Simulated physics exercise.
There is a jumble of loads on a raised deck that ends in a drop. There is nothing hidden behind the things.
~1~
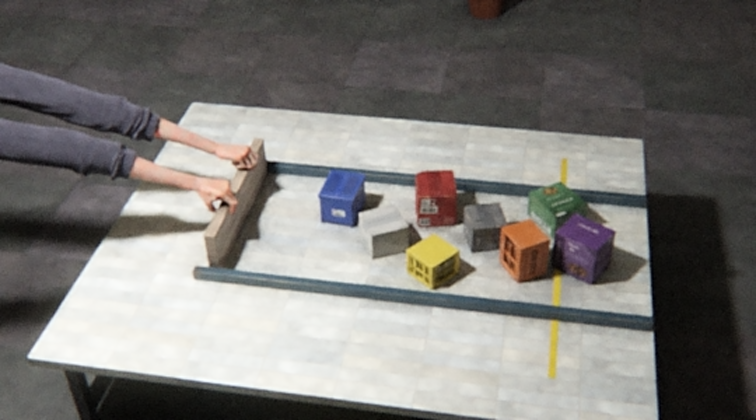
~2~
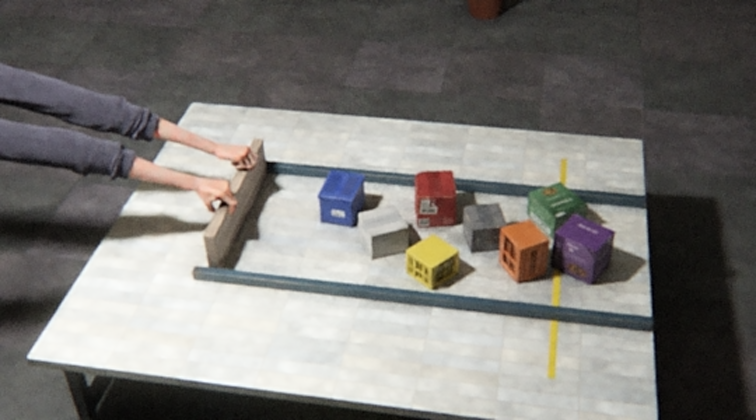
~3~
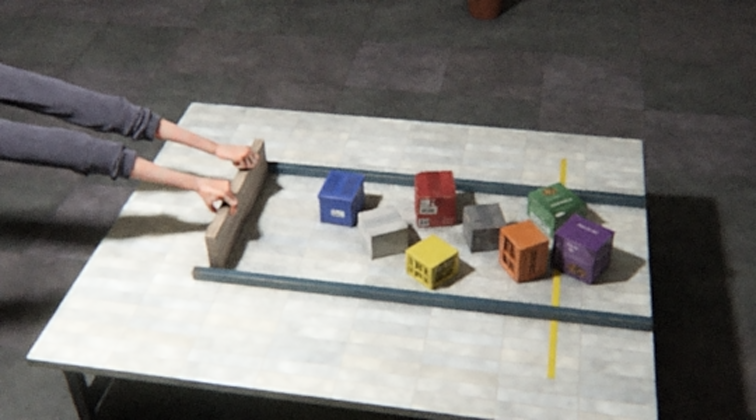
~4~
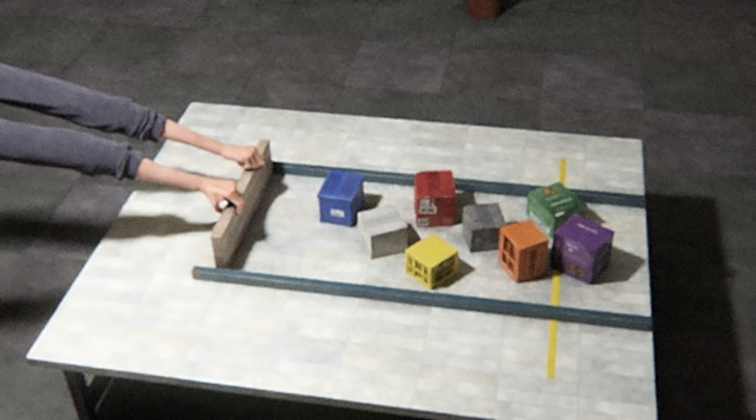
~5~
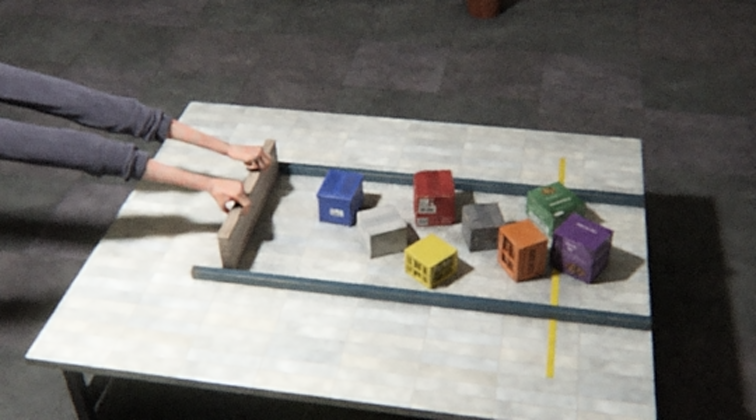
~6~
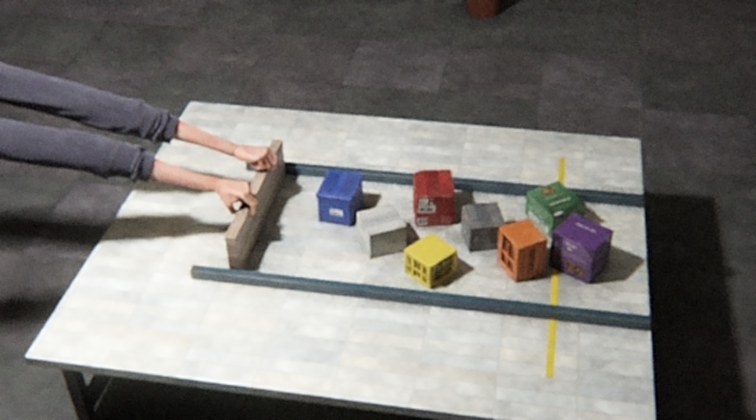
On a pale table in a dark-floored room, two hands hold a wooden plank upright between two long rails, with a scatter of coloured boxes to its right. The plank stays almost still at first, then the hands push it slightly rightward, while the boxes show little or no movement.
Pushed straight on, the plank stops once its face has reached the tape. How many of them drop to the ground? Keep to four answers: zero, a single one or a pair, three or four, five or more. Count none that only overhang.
The answer is a single one or a pair.
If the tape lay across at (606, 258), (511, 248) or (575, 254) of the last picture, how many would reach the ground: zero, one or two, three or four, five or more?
Taking the places in the order asked: 5 or more, then no fall at all, then either one or two.
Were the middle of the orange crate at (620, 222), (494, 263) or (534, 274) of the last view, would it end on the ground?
Place by place, it goes off the edge; is safe; is safe.
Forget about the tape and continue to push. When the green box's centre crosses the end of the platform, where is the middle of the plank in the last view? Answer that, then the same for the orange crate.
The middle is at (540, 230) when it's the green box, and at (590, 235) when it's the orange crate.
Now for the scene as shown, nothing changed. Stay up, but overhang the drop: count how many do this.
Answer: 0.
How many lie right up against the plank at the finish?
At rest, 3 are in contact.
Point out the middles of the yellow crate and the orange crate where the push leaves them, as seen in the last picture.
Final spots - yellow crate (576, 291), orange crate (616, 281).
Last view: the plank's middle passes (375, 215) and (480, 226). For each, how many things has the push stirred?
Tally: First 3; then 8.
Early on, none off yet; purple box at rest near (581, 248); green box at rest near (555, 209); orange crate at rest near (522, 250).
A while later, none off yet; purple box moving near (582, 250); green box travelled a little near (565, 210); orange crate travelled a little near (532, 261).
Finally, the number that fall off is one or two; lost, green box and purple box.
